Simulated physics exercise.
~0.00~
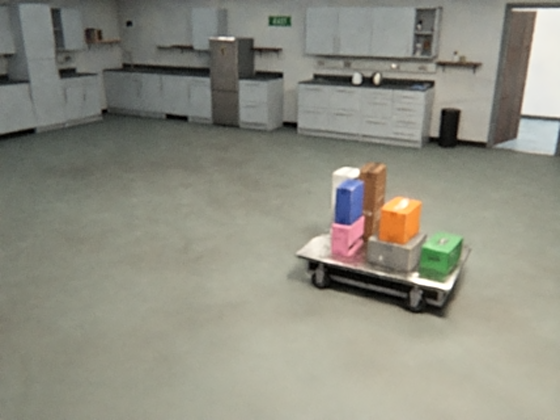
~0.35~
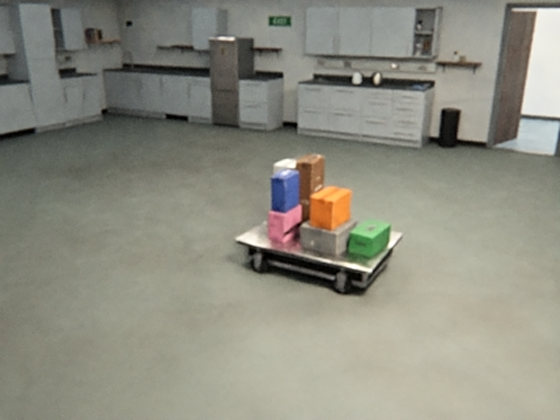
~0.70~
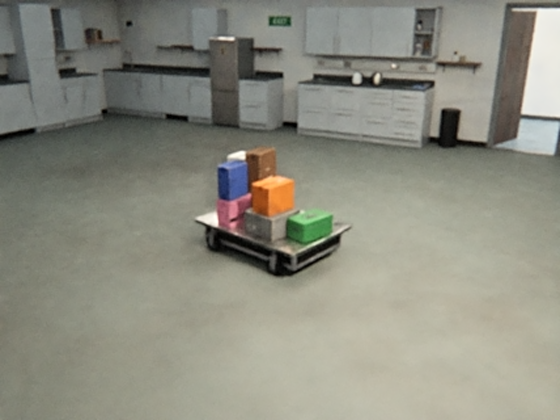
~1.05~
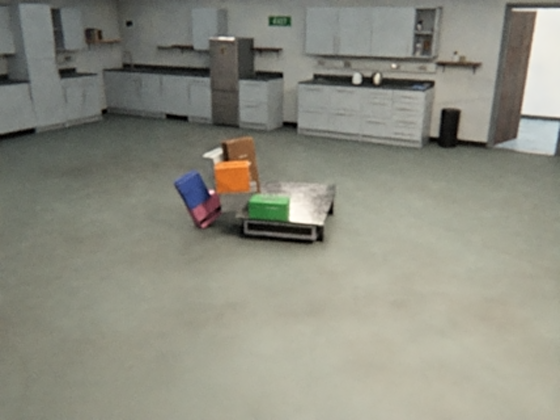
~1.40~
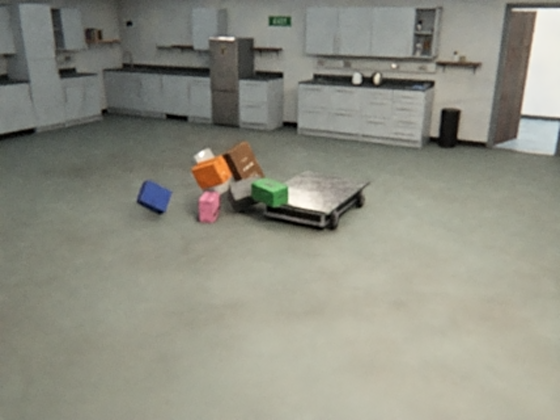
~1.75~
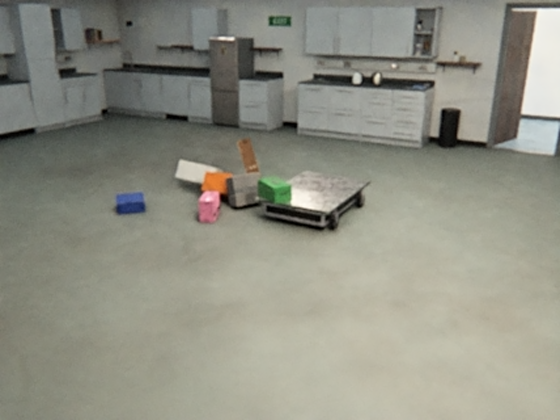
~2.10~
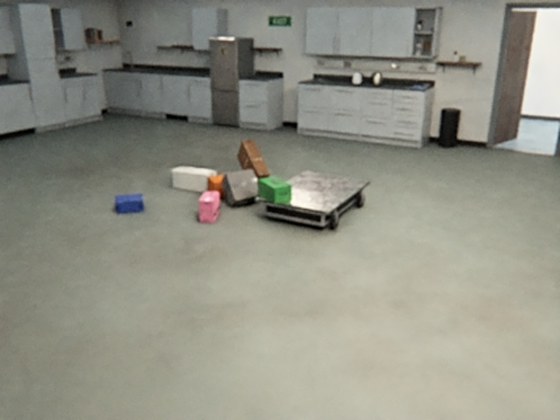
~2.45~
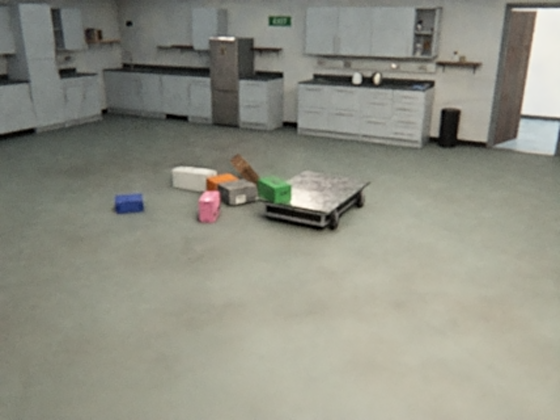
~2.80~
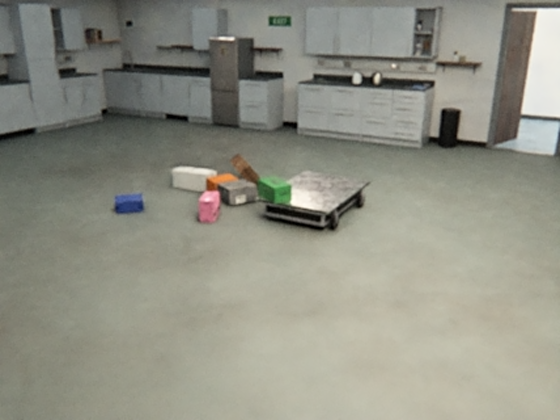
A flat cart rolls left, turns sharply and stops, spilling most boxes onto the floor.
